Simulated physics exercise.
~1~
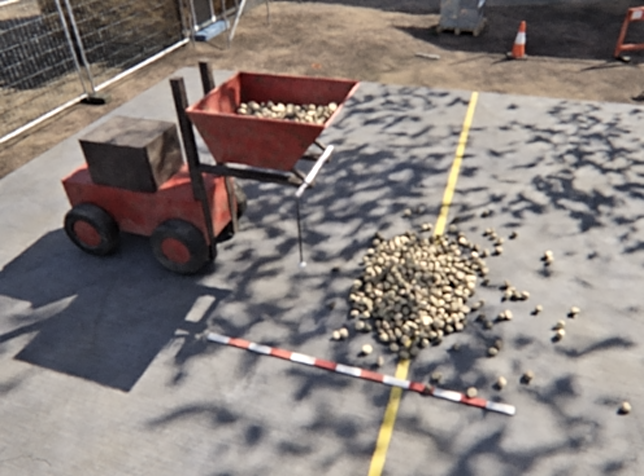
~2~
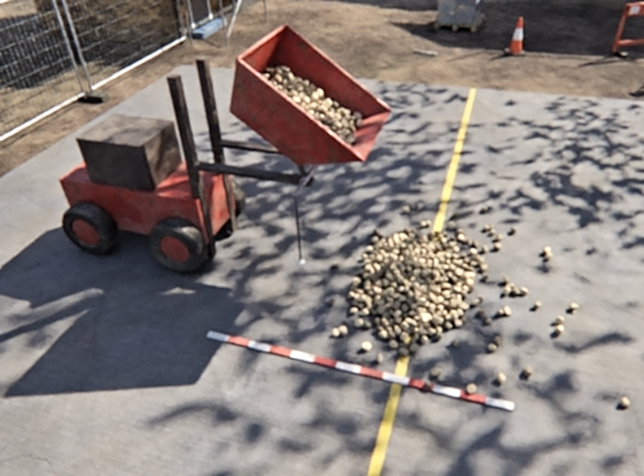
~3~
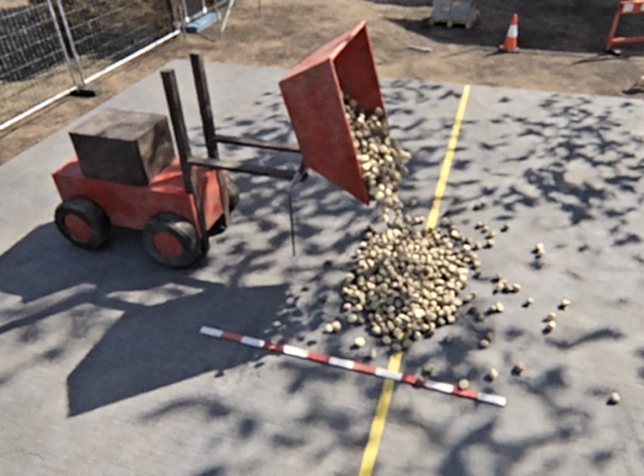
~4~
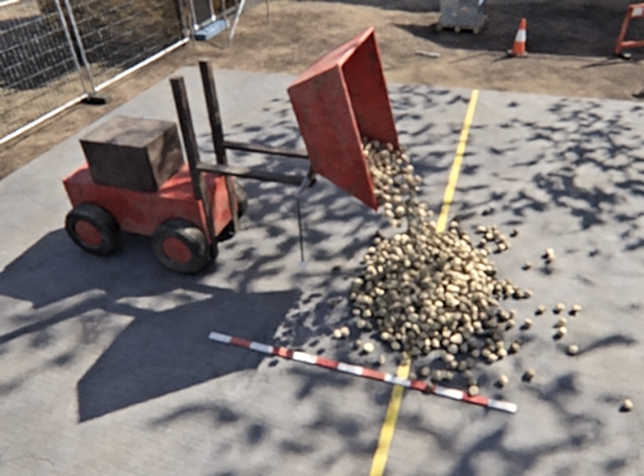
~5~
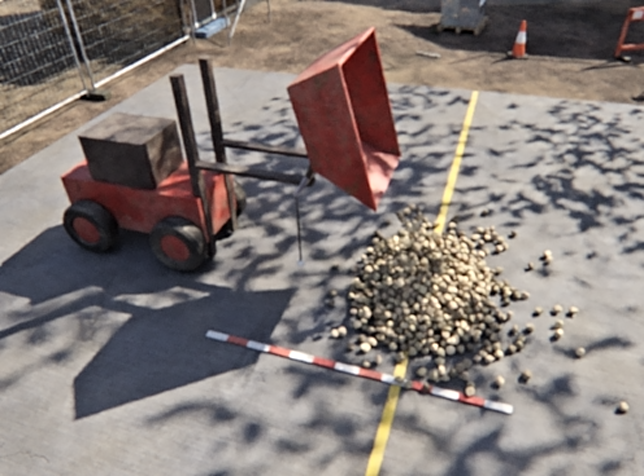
A red skip on a small forklift-like machine tipped steeply to the right, pouring its load of pale round stones onto a heap already lying across a yellow line, until the skip hung empty and the pile had grown on both sides.
